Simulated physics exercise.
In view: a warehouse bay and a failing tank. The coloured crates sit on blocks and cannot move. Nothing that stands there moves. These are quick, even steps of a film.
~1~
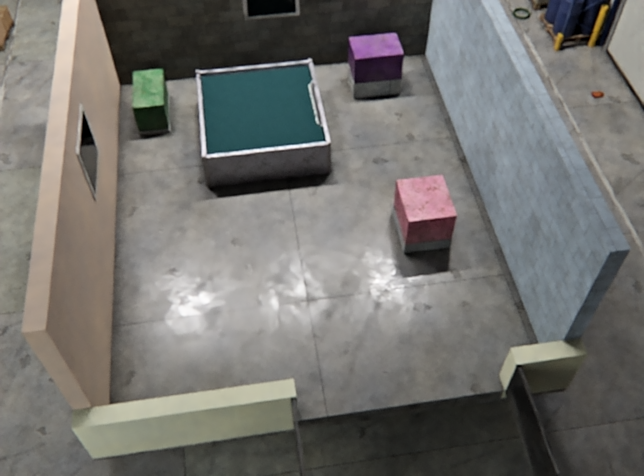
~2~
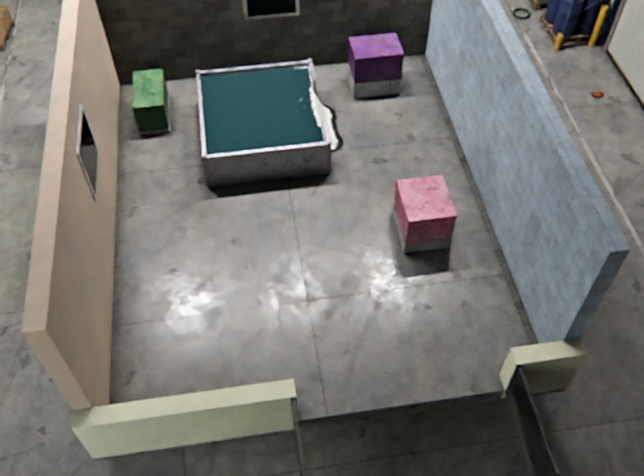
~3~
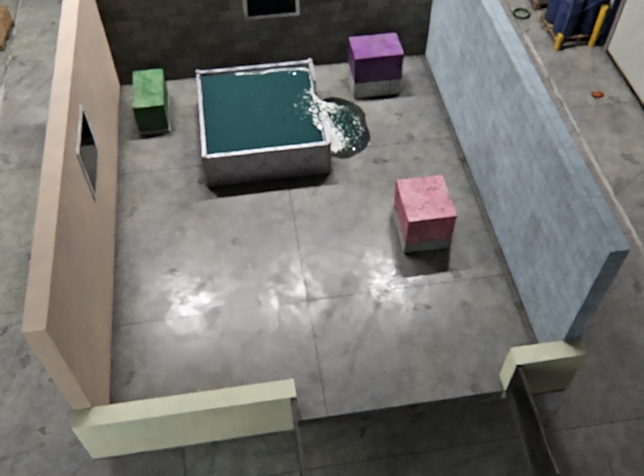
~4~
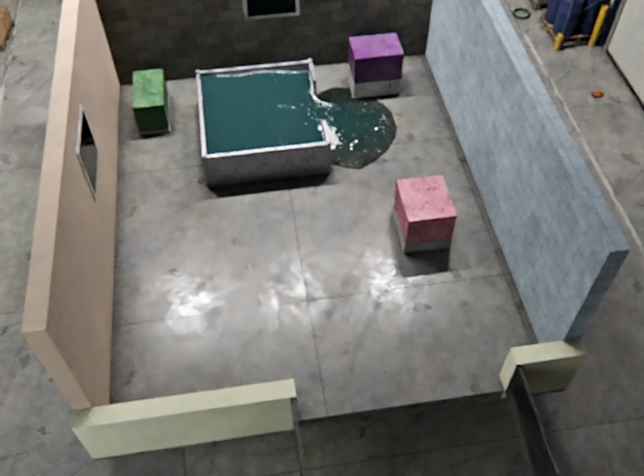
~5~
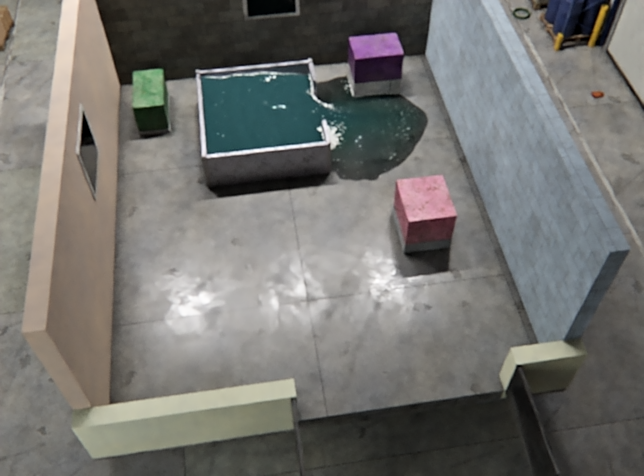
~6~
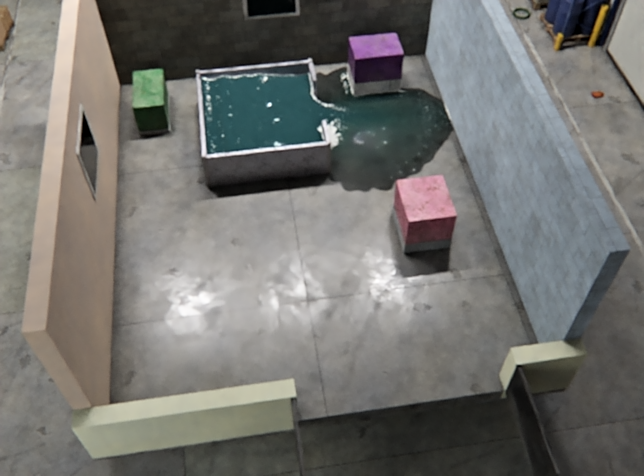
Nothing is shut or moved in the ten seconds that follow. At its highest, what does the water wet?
One by one: The green crate is wetted; the pink crate escapes dry; the purple crate escapes dry.
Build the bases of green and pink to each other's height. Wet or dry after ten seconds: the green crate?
In short: Green is safe.
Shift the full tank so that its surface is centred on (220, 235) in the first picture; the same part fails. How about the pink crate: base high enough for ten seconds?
In short: The pink crate takes water.
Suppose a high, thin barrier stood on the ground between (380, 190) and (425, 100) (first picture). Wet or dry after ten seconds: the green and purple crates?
My reading: Green takes water; purple ends up wet.
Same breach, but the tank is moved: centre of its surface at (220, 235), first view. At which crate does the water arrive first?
It is the pink crate.
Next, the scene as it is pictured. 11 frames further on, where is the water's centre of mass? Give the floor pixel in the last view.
Near (319, 134).
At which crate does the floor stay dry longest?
That is the one in green.
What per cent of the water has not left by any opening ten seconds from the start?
Roughly 82 per cent.
A moment on, water covers 15 % of the floor; the green crate not reached, the pink crate water round its plinth, the purple crate water round its plinth.
Next, water covers 25 % of the floor; the green crate not reached, the pink crate water round its plinth, the purple crate water round its plinth.
Then, water covers 40 % of the floor; the green crate not reached, the pink crate water round its plinth, the purple crate water round its plinth.
Later, water covers 65 % of the floor; the green crate water round its plinth, the pink crate water round its plinth, the purple crate water round its plinth.
In the end, water covers 95 % of the floor; the green crate was topped, the pink crate stayed above the water, the purple crate stayed above the water.
